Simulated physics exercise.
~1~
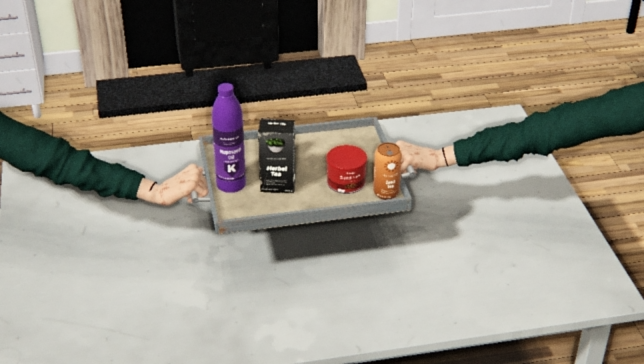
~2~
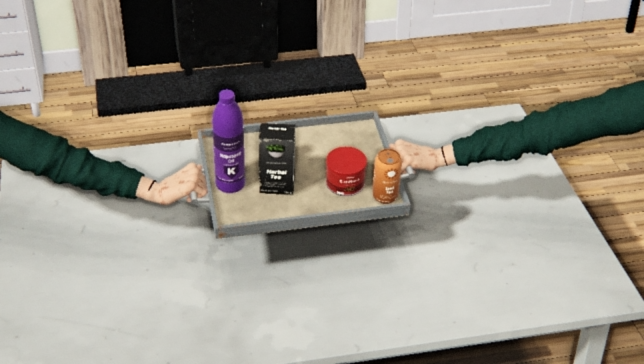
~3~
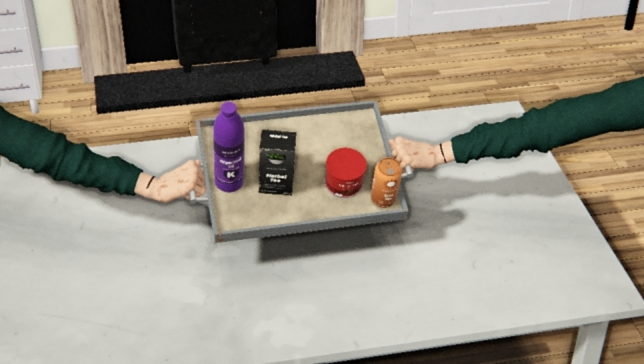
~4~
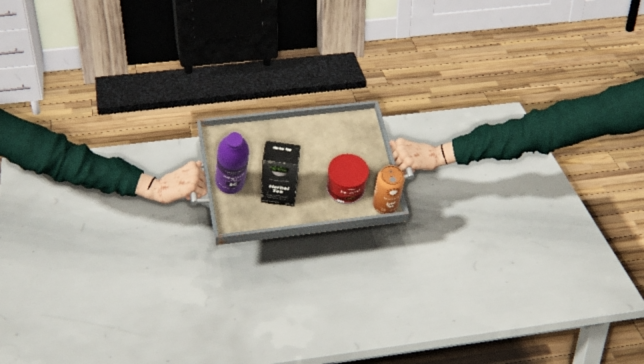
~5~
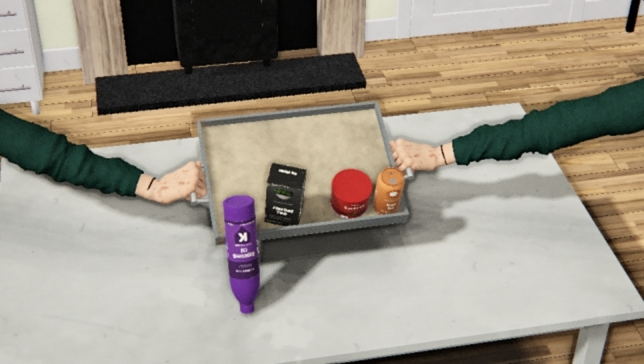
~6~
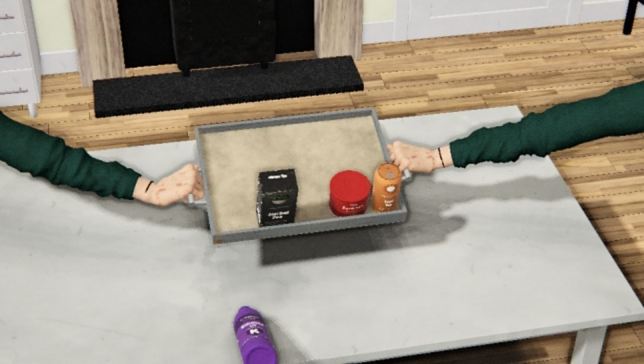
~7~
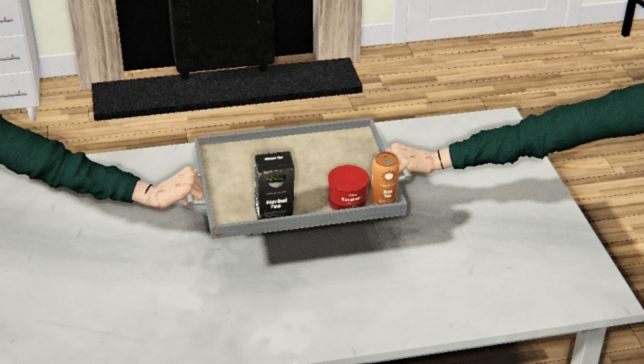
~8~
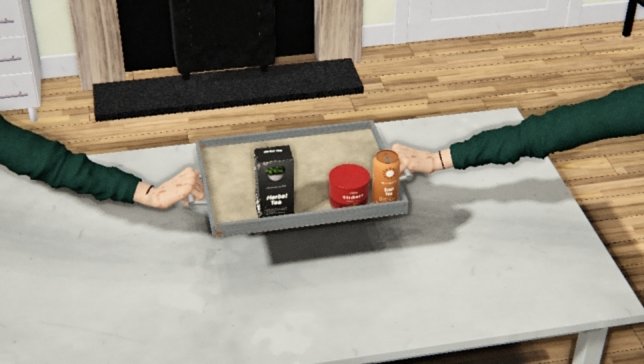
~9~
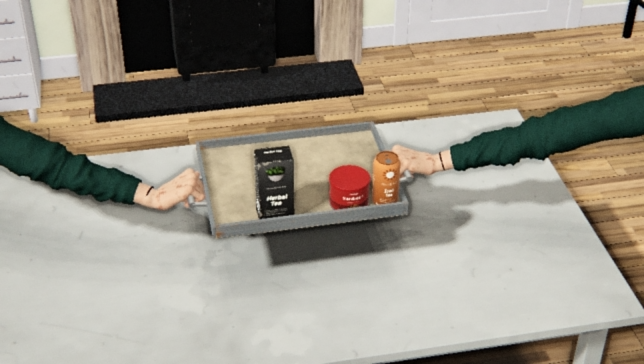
At the start, two hands in green sleeves hold a rimmed tray above a pale table, carrying a purple bottle, a black carton, a red tub and an orange can. The hands tip the near edge of the tray downward, and the items begin to lean. The purple bottle topples over the near rim and drops headfirst, then falls out of view, while the carton and tub slide toward that rim. The hands bring the tray level again. At the end, the carton and tub stand nearer the front edge, beside the upright orange can.
